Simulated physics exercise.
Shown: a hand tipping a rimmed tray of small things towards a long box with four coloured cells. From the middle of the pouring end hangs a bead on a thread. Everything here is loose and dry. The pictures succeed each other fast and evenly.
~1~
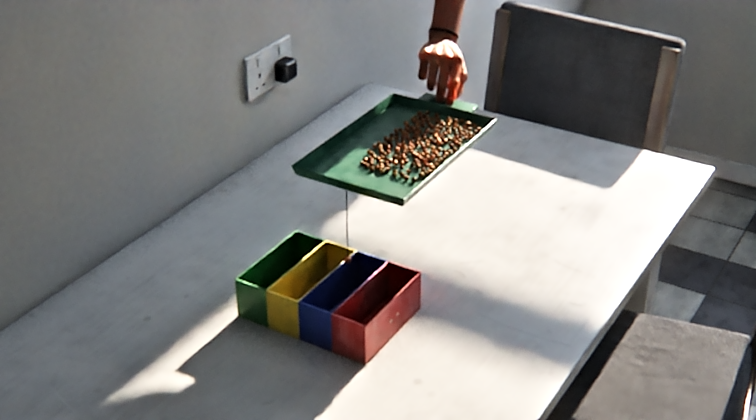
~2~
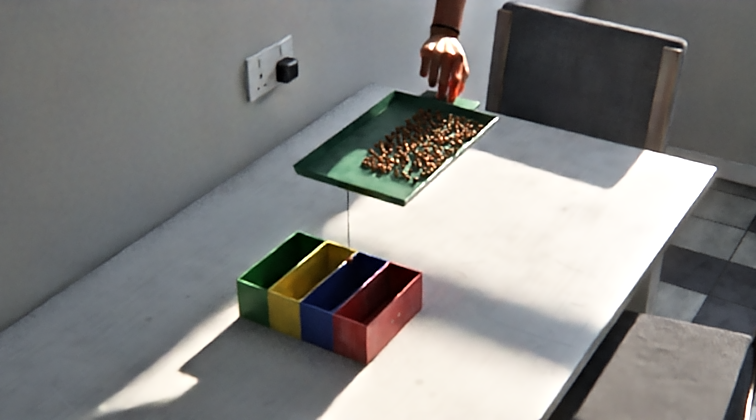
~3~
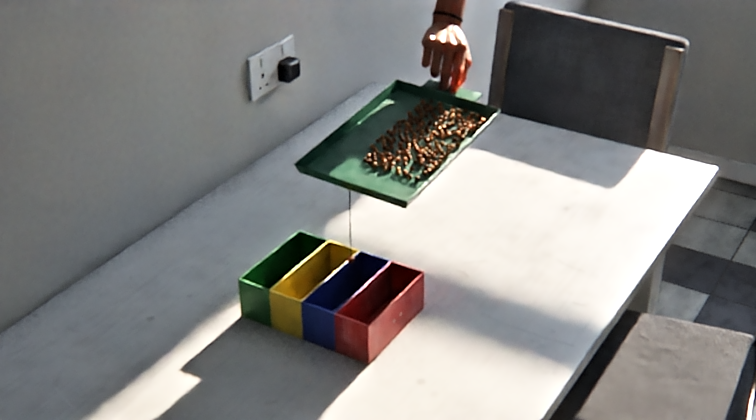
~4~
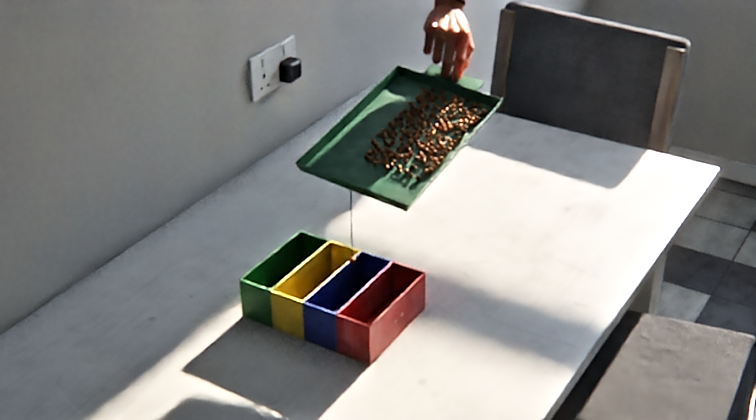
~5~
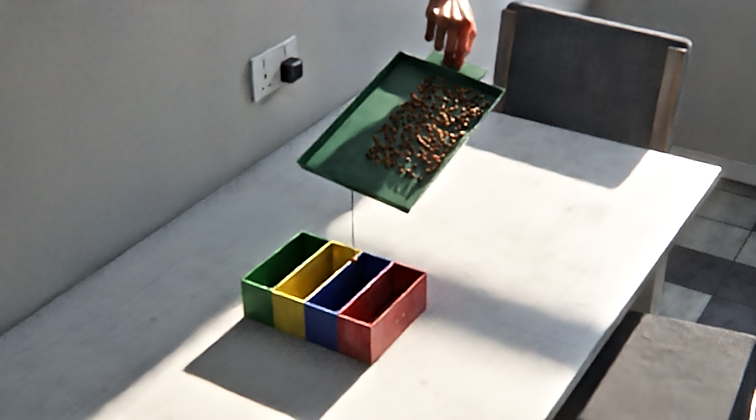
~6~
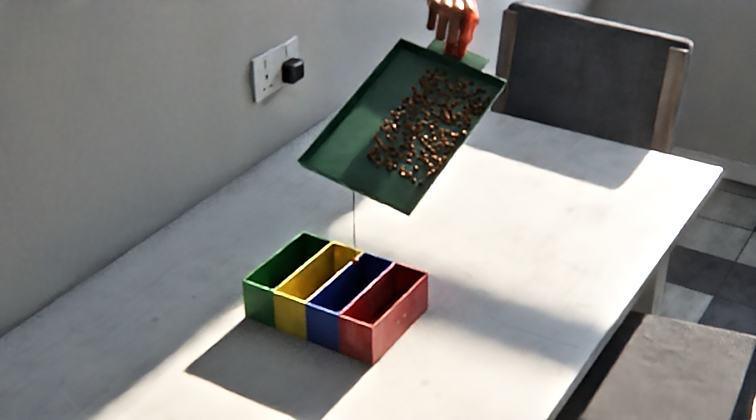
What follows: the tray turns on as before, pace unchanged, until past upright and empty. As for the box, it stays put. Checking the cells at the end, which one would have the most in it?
The red cell would have the most in it.
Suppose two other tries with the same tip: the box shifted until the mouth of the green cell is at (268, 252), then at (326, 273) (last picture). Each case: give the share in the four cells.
The first yields 0 per cent and the second 100 per cent.
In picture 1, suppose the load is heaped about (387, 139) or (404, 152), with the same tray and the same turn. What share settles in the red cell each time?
That would be 50 per cent, and then 60 per cent.
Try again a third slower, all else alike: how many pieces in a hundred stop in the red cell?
Roughly 60 in a hundred.
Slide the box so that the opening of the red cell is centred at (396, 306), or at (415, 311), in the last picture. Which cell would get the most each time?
Try 1 - the red one; try 2 - that blue cell.
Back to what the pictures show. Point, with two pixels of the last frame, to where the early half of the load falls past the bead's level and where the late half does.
It goes through near (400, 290) first, then near (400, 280).
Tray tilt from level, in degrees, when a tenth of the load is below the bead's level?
At roughly 65°.
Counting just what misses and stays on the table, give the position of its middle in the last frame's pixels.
Roughly at (417, 369).
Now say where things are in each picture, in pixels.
The first frame shows corners of the pouring end at (296, 165) and (402, 197), level; middle of the load at (417, 144), cereal balls; bead on its thread at (348, 260); green cell at (252, 299); yellow cell at (283, 311); blue cell at (316, 323); red cell at (349, 335).
The second frame shows corners of the pouring end at (297, 165) and (404, 198), level; middle of the load at (418, 143).
The third frame shows corners of the pouring end at (299, 163) and (406, 199), tipped barely, lowest at the right corner; middle of the load at (420, 138).
The fourth frame shows corners of the pouring end at (300, 162) and (407, 203), tipped a little, lowest at the right corner; middle of the load at (422, 132).
The fifth frame shows corners of the pouring end at (301, 160) and (408, 206), tipped clearly, lowest at the right corner; middle of the load at (423, 126).
The sixth frame shows corners of the pouring end at (302, 160) and (409, 209), tipped clearly, lowest at the right corner; middle of the load at (425, 124), nearly all on the move; green cell at (259, 300); yellow cell at (290, 312); blue cell at (323, 324); red cell at (356, 336).
Soon after the last picture, tray tipped steeply; about half on the tray; a small part in the red cell; about a third falling or outside the box.
A little later, tray tipped right over; a stray few on the tray; about half in the red cell; a stray few in the blue cell; about half falling or outside the box.
Later still, tray tipped past a quarter turn; about half in the red cell; a stray few in the blue cell; about a third falling or outside the box.
At rest, tray tipped past a quarter turn; about half in the red cell; a stray few in the blue cell; none in the yellow cell; none in the green cell; about a third outside the box.
